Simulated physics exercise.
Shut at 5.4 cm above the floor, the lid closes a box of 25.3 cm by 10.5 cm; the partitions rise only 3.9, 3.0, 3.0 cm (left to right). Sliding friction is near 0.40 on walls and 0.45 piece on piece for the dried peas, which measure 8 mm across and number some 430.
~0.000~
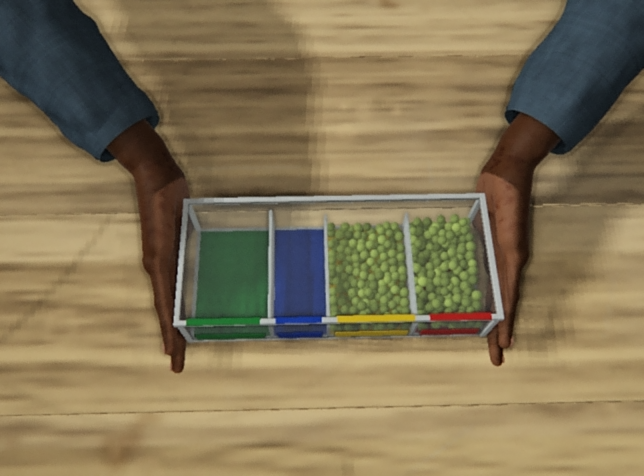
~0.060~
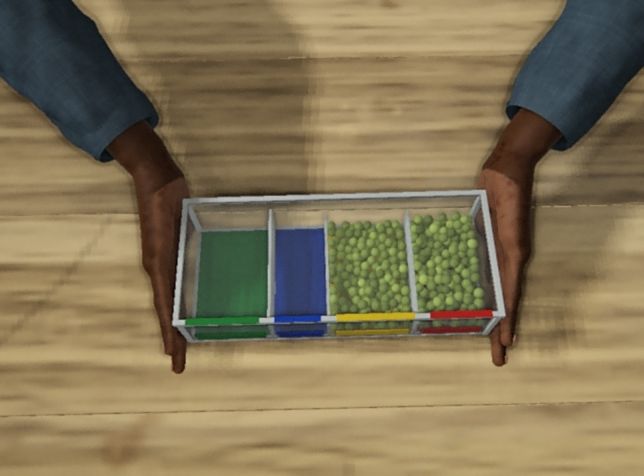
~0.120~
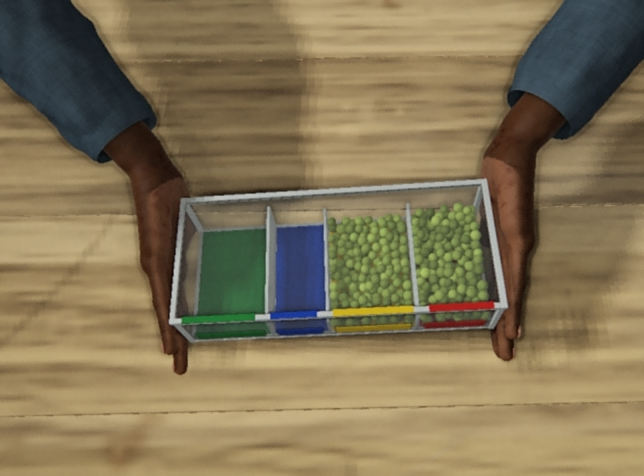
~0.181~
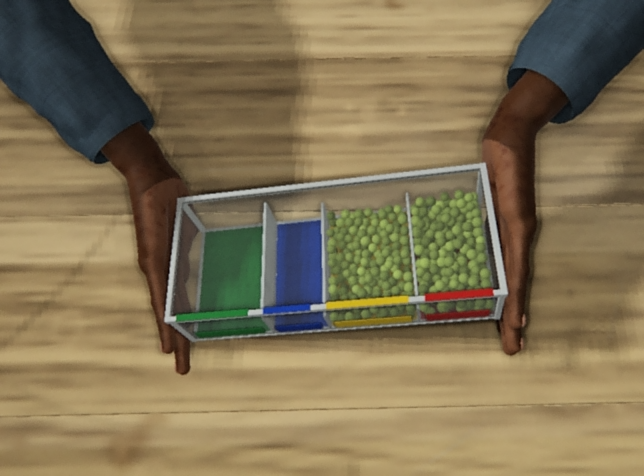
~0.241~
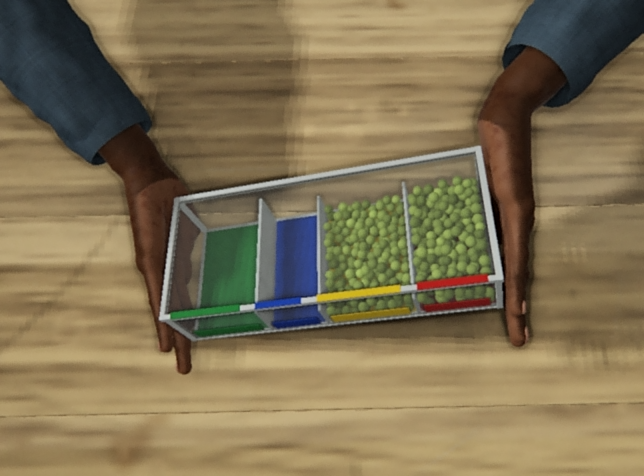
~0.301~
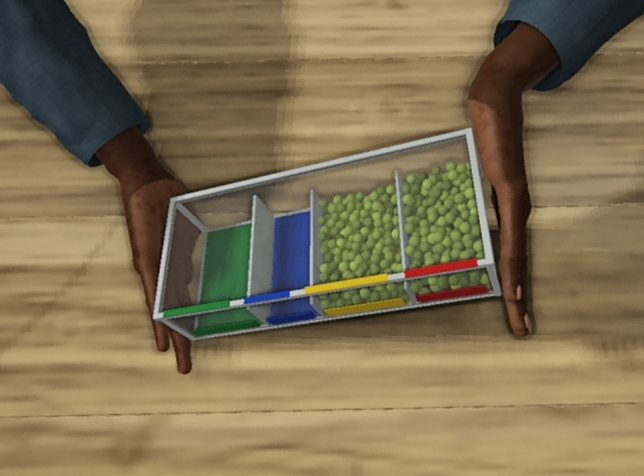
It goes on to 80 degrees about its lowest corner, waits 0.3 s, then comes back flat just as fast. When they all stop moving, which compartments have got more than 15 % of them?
Once they stop: Red has, blue has, green has, yellow has.
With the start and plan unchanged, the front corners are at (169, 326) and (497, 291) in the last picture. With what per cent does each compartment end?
Final shares, in per cent - red: 25, blue: 15, green: 30, yellow: 30.
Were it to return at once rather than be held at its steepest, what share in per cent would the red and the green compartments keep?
Red 20; green 25.
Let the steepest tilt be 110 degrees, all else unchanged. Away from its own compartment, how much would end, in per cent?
Estimate: Around 95 %.
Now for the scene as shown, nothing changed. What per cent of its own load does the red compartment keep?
It works out to near 40 percent.
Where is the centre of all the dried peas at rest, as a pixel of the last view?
About (322, 260).
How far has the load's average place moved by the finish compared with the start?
Displacement: Near 8.5 cm.
After 1.23 s, tilt 80 degrees; red 25 %, blue 20 %, green 15 %, yellow 35 %.
After 1.86 s, tilt 40 degrees; red 20 %, blue 30 %, green 25 %, yellow 25 %.
After 2.53 s, tilt 0 degrees; red 20 %, blue 30 %, green 25 %, yellow 25 %.
By 3.0 s all is still; red 20 %, blue 30 %, green 25 %, yellow 25 %.
